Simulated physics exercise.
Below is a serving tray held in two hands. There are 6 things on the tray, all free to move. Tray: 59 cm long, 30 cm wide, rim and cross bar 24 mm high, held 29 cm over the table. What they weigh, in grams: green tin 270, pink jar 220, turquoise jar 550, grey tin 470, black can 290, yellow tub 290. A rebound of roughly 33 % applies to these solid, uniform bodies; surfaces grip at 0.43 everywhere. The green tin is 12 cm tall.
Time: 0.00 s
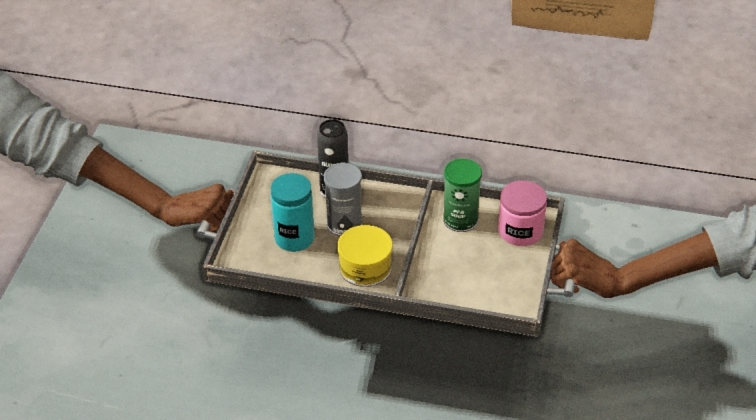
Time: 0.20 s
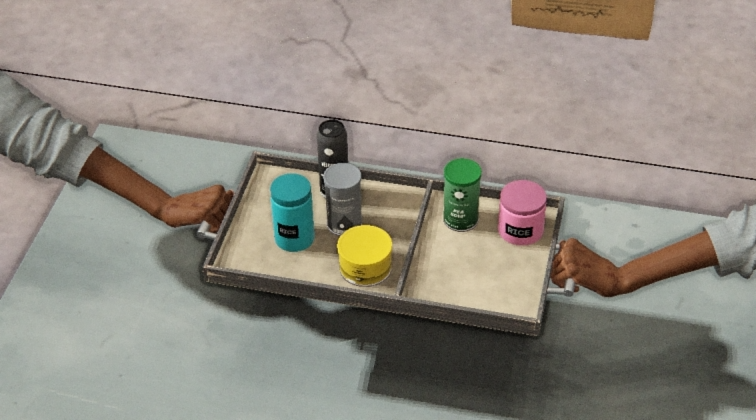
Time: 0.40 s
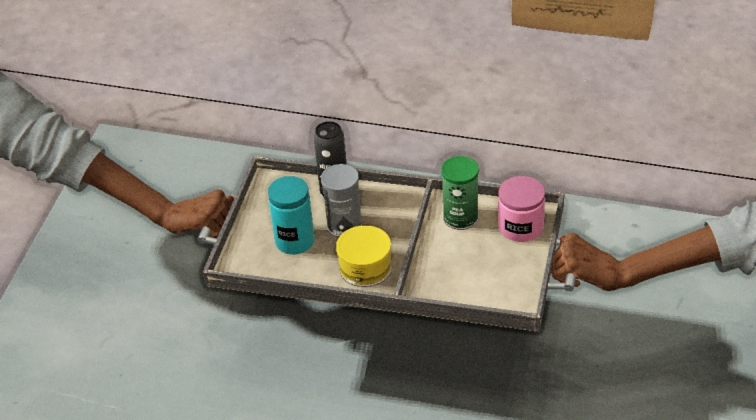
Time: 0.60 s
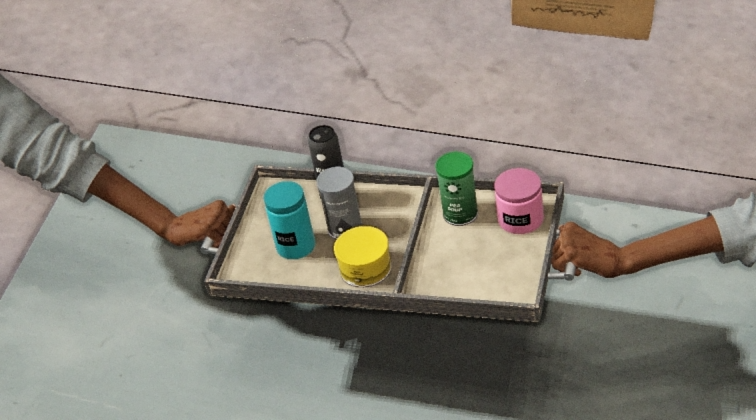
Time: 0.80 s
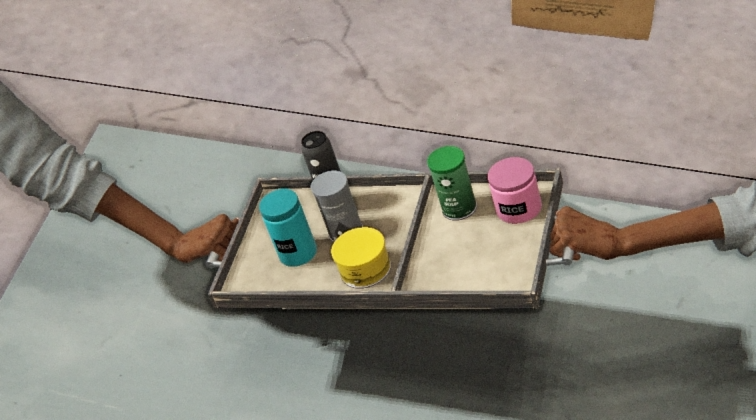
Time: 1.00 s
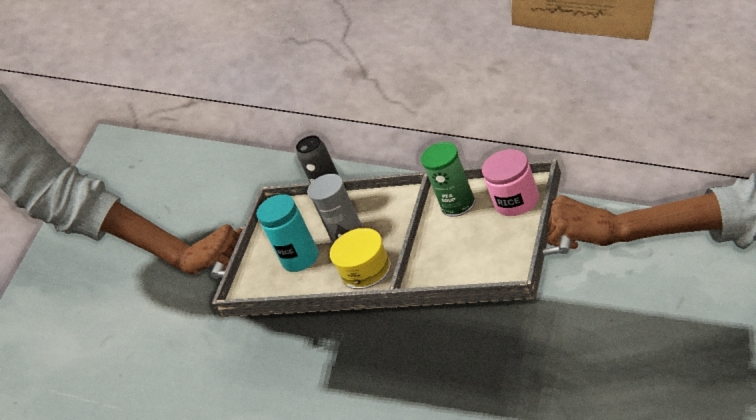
Above a table, two hands tilt a tray of colourful containers gradually down to the left.
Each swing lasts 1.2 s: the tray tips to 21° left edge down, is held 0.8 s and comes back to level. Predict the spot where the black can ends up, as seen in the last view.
It finishes at about (266, 164).
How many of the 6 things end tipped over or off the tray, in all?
Total: 1.
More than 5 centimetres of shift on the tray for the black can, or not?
Outcome for the black can: Displaced.
After 1.40 s, tilt 21°, left edge down; black can tipped 45° from how it sat near (292, 186).
After 1.50 s, tilt 21°, left edge down; black can on its side near (274, 201).
After 2.40 s, tilt 18°, left edge down; black can on its side near (267, 198).
After 2.90 s, tilt 5°, left edge down; black can on its side near (265, 173).
At rest (3.8 s), tipped over on the tray, black can; the other 5 in place, give or take 5 cm. Seen from the same camera at the end, black can near (266, 164).
